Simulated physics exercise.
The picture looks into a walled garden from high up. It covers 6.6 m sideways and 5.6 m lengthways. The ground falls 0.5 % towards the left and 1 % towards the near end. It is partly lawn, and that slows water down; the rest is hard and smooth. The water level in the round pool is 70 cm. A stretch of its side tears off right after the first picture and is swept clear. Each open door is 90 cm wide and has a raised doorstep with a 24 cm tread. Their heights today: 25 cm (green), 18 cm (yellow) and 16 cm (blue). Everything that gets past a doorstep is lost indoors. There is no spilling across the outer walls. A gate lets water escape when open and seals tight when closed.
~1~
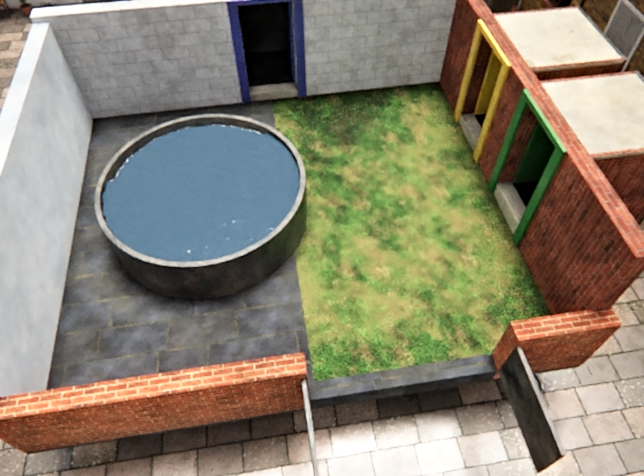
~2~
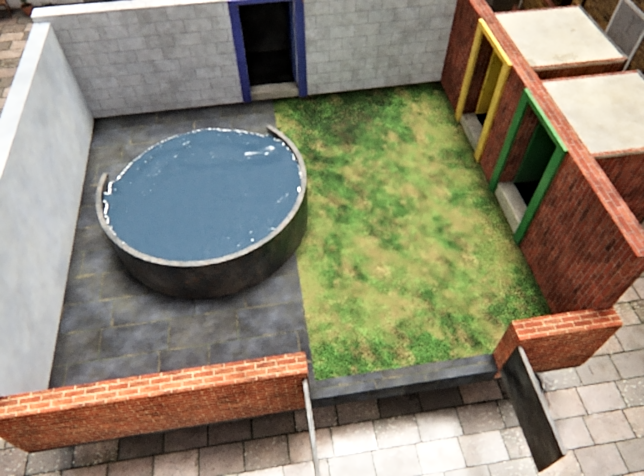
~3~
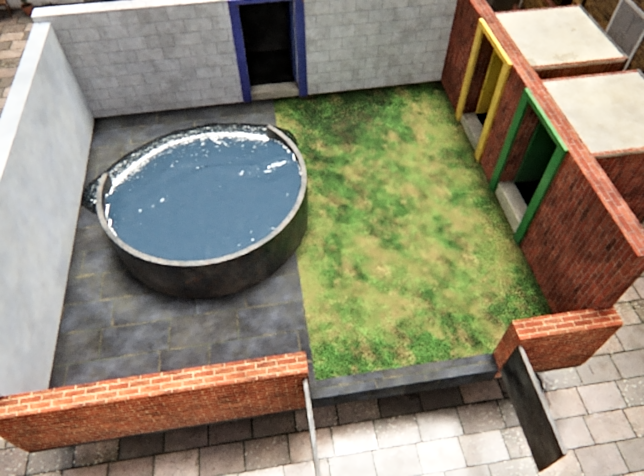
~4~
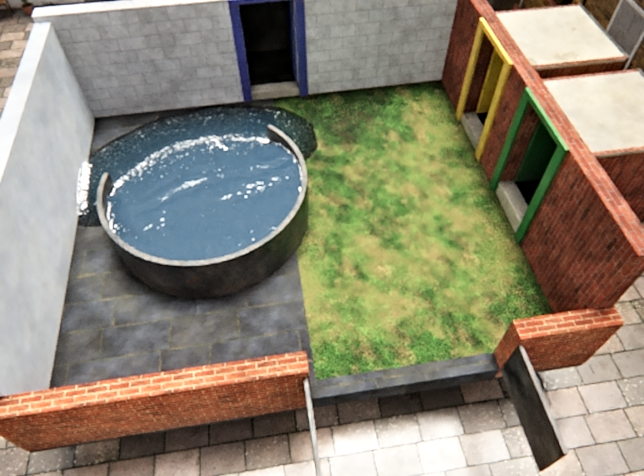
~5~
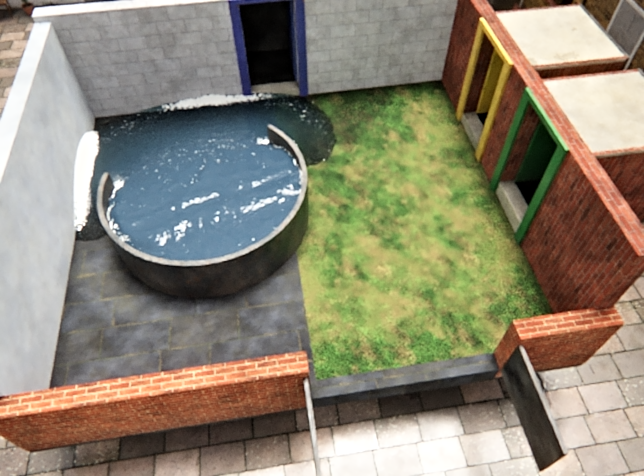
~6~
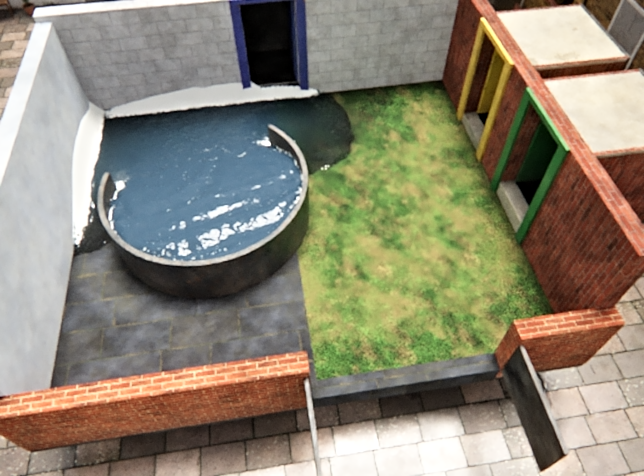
Water lies still in a round dark-walled pool on grey paving at the left of a walled garden, seen from high up by a camera that stays fixed. Patchy lawn covers the right side, with a blue-framed doorway in the pale back wall and yellow and green ones in the red brick wall at right. The pool's far side opens and water pours out, foaming against the left and back walls, spreading onto the lawn's edge and reaching the blue doorway.
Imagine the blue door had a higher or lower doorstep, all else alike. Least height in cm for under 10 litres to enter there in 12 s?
Roughly 30 cm.
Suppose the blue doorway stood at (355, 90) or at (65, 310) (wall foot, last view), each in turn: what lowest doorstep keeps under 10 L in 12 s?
About 11.5 cm for the first and 7.5 cm for the second.
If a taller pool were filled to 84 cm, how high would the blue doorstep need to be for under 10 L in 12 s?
Minimum height: Approx. 38 cm.
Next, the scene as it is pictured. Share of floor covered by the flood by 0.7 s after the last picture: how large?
I'd say near 30 percent.
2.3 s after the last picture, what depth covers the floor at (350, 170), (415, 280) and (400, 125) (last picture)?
Going through the spots in order gives 4, 0 and 9 centimetres.
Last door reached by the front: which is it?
Green door.
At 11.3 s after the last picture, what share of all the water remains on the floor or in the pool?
Close to 80 in a hundred.
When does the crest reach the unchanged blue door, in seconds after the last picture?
Near 0.4 seconds.
Then, 0.7 s after the last picture water covers 30 % of the floor, deepest (62 cm) near (156, 111); 29 cm at the blue door, 35 litres in over its 16 cm doorstep.
Then, 2.3 s after the last picture water covers 50 % of the floor, deepest (36 cm) near (86, 181); 24 cm at the blue door, 117 litres in over its 16 cm doorstep.
Then, 11.3 s after the last picture water covers 100 % of the floor, deepest (15 cm) near (46, 421); 6 cm at the blue door, 136 litres in over its 16 cm doorstep.
At the blue door as built, the water peaked near 29 cm, 0.3 s after the last picture.
Run again over the same 12 s with other heights there, 32 litres in over 26 cm, 1 litre over 35.5 cm. The limit of 10 litres is kept from about 30 cm up.
